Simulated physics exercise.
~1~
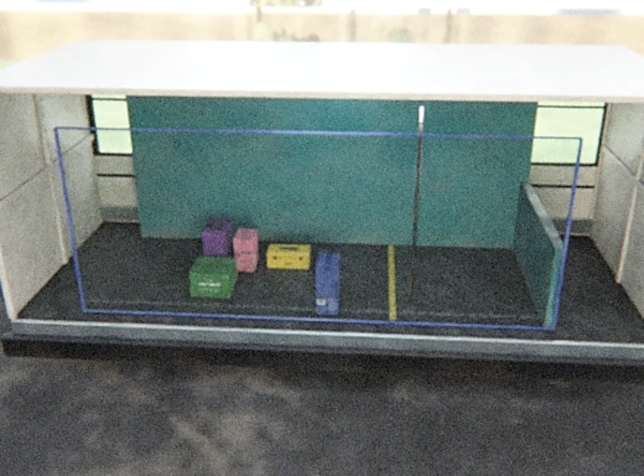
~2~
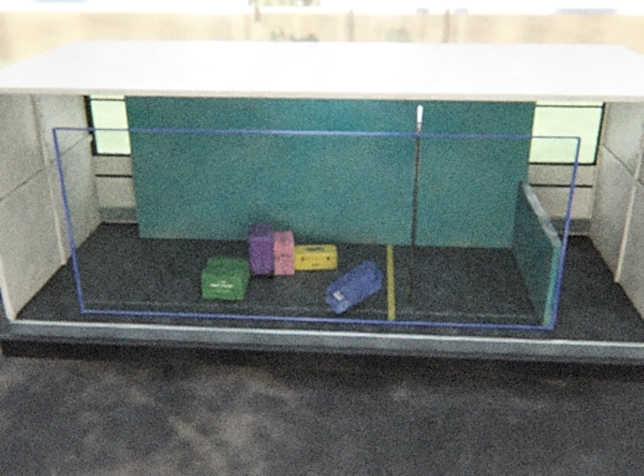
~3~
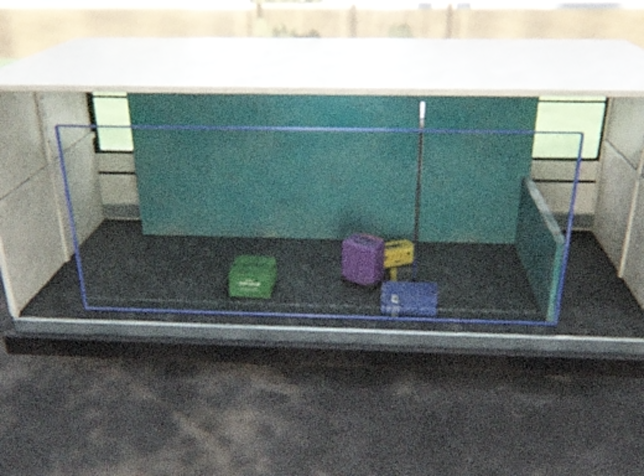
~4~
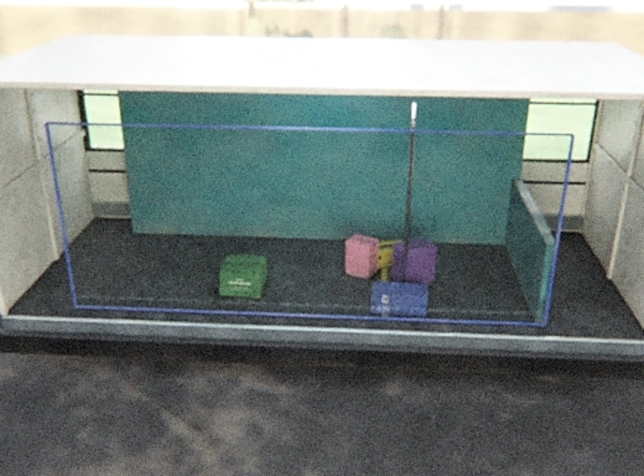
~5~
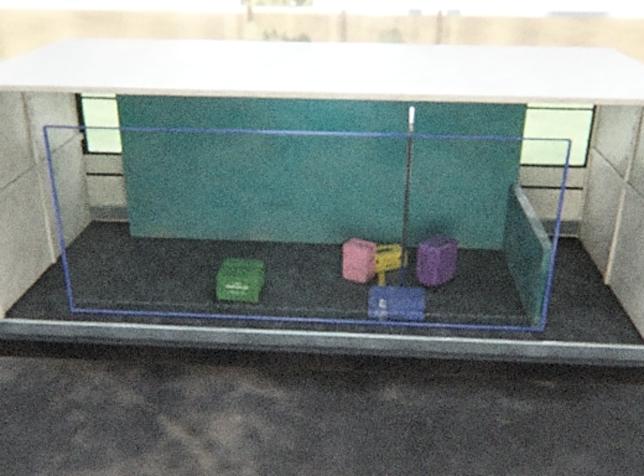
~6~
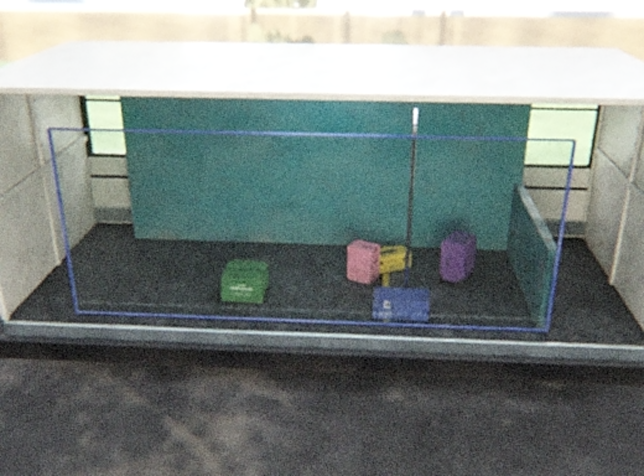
In the video, five coloured objects slide right across the floor of an open bay as a blue tall box topples past a yellow line and a green carton stops short of it; a purple case rolls farthest, passing the halted pink pack and yellow toolbox.
